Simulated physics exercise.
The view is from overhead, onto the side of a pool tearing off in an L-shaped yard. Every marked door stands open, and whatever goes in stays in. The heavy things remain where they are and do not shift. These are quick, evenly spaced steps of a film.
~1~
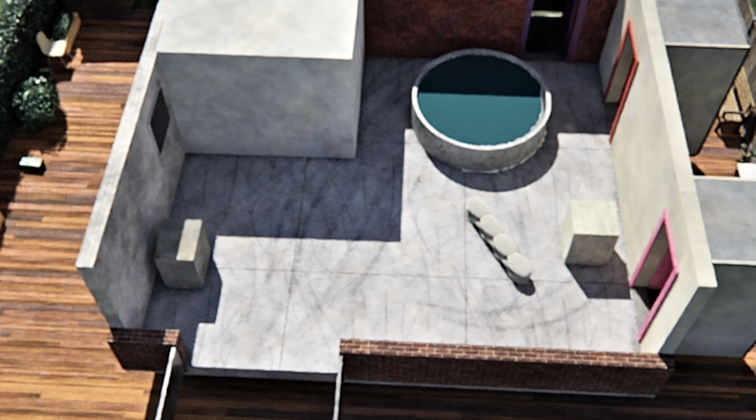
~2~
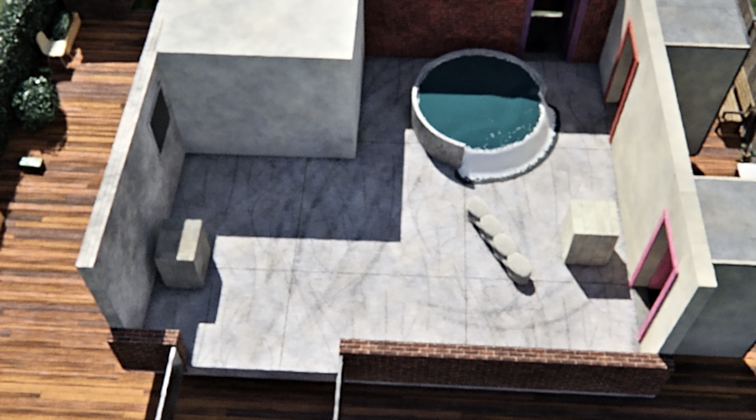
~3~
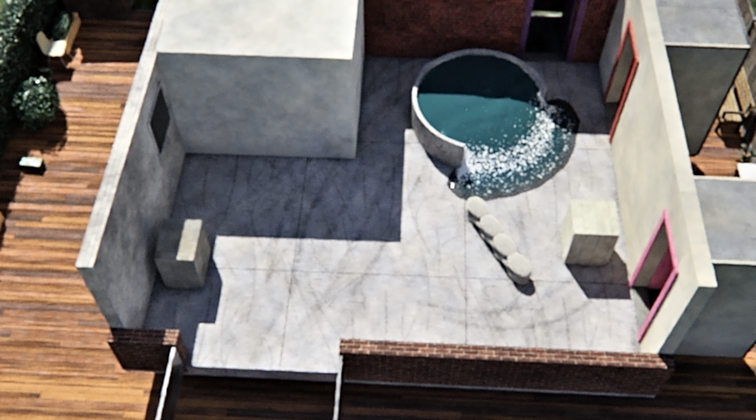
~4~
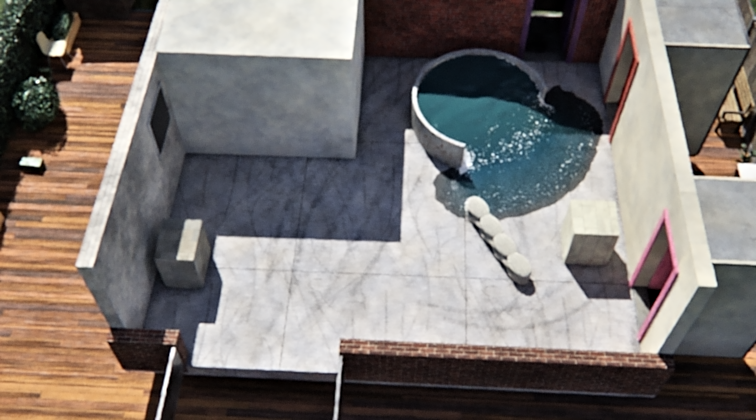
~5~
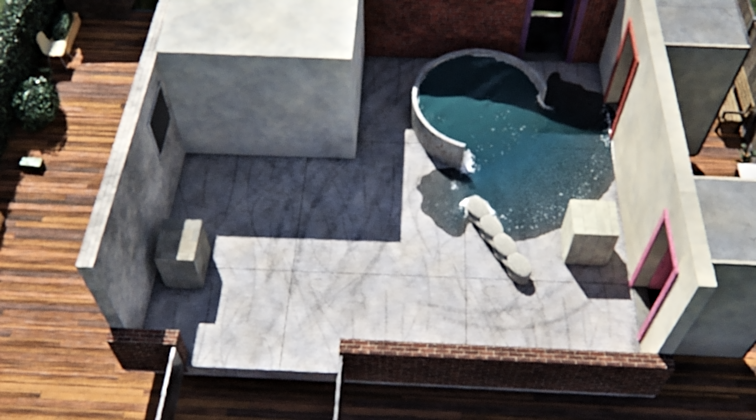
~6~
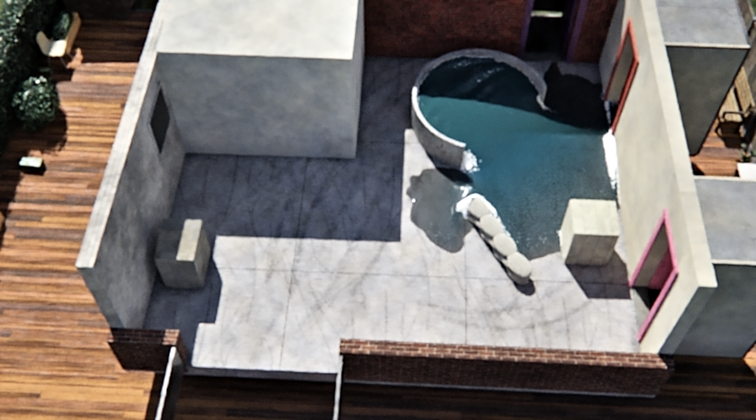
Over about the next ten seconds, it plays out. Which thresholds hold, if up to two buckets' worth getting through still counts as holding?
The purple door does not hold; the red door does not hold; the pink door does not hold.
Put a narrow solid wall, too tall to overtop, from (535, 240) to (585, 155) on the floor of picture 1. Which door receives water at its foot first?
The one in red.
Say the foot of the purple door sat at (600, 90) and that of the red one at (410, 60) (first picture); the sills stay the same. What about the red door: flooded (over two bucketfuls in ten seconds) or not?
The red one lets less in.
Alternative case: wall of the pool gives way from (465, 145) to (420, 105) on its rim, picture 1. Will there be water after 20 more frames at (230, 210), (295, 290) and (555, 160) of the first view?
Soaked, soaked, untouched.
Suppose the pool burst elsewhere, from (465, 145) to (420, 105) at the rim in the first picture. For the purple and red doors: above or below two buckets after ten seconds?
Well, the purple door comes up short, and the red door comes up short.
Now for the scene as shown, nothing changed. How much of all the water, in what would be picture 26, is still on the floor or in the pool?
Some 94 per cent.
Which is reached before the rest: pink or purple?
I'd go with the one in purple.
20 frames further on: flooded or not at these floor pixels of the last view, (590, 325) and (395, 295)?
In order: Swamped and spared.
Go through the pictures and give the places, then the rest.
Still water in the round pool at (481, 100), in the first picture.
The front is at a hidden place, out from the gap at (527, 150), in the second picture.
The front is at (559, 103), out from the gap at (526, 151), in the third picture.
Water pours out at (526, 152) and has run to (451, 207), in the fourth picture.
Water pours out at (526, 153) and has run to (444, 226), in the fifth picture.
The front is at (441, 242), out from the gap at (526, 153), in the sixth picture.
A moment on, water covers 25 % of the floor; the purple door wet at the sill, nothing in, the red door over two buckets in, the pink door not reached.
Next, water covers 35 % of the floor; the purple door wet at the sill, nothing in, the red door far over two buckets in, the pink door wet at the sill, nothing in.
Then, water covers 35 % of the floor; the purple door wet at the sill, nothing in, the red door far over two buckets in, the pink door under two buckets in.
Later, water covers 80 % of the floor; the purple door over two buckets in, the red door far over two buckets in, the pink door far over two buckets in.
In the end, water covers 95 % of the floor; the purple door far over two buckets in, the red door far over two buckets in, the pink door far over two buckets in.
